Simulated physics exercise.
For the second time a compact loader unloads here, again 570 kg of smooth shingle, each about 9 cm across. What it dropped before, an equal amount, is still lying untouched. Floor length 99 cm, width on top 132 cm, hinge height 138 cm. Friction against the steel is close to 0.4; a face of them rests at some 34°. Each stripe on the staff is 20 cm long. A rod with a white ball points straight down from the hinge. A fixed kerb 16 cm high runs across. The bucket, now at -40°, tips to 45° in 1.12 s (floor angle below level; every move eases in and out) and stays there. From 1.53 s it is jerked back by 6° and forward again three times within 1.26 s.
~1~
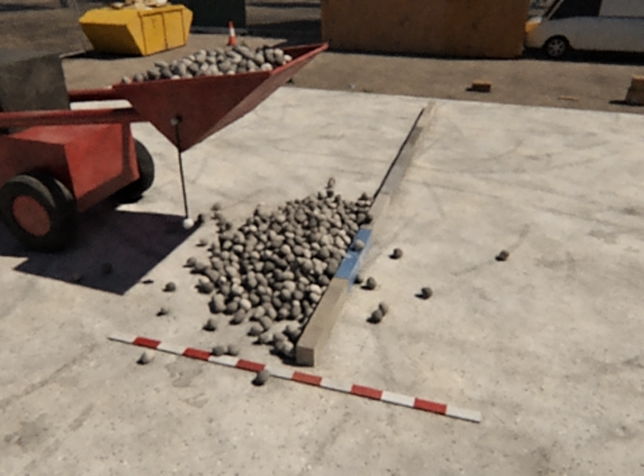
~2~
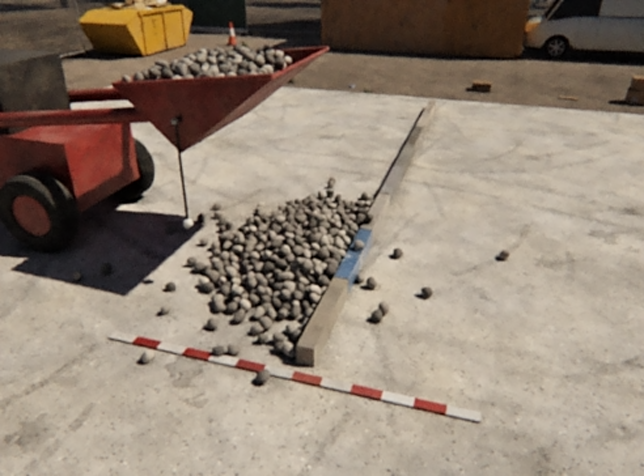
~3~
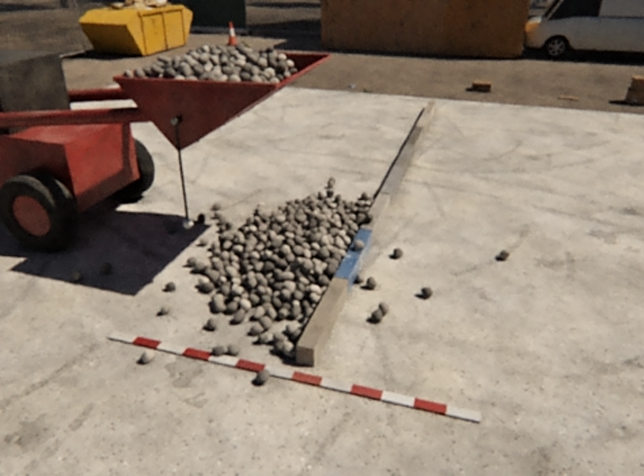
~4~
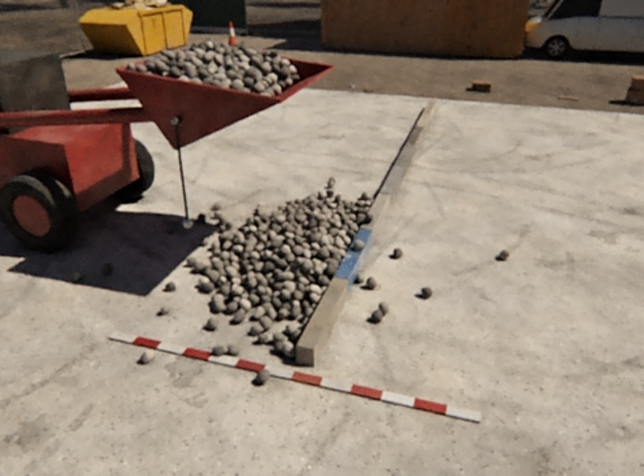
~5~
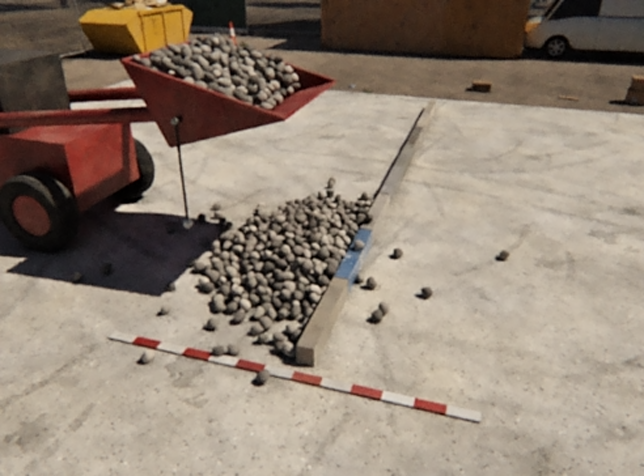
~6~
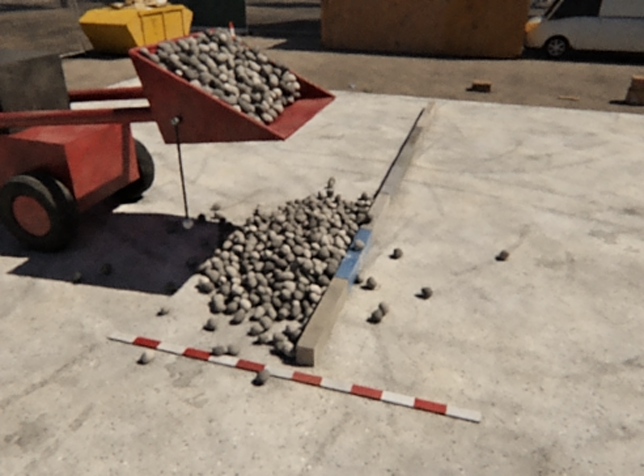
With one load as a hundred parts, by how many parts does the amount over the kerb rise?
Roughly 28 per cent of a load more.
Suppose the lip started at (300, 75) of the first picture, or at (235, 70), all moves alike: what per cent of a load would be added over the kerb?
About 45 and 5 per cent.
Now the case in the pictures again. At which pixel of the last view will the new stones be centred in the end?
Their middle is at about (328, 240).
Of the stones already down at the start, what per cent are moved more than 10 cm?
About 15 per cent.
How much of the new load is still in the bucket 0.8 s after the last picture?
It holds some 45 per cent.
Then, 0.4 s after the last picture the floor is at 32°; in per cent of one load, 99 in the bucket, 100 on this side of the kerb, 1 over the kerb; the foremost stones are at (399, 277).
Then, 0.8 s after the last picture the floor is at 45°; in per cent of one load, 43 in the bucket, 156 on this side of the kerb, 1 over the kerb; the foremost stones are at (399, 277).
Then, 2.8 s after the last picture the floor is at 45°; in per cent of one load, 0 in the bucket, 171 on this side of the kerb, 29 over the kerb; the foremost stones are at (558, 270).
Then, 5.6 s after the last picture the floor is at 45°; in per cent of one load, 0 in the bucket, 171 on this side of the kerb, 29 over the kerb; the foremost stones are at (558, 270). Net gain over the kerb, 28.
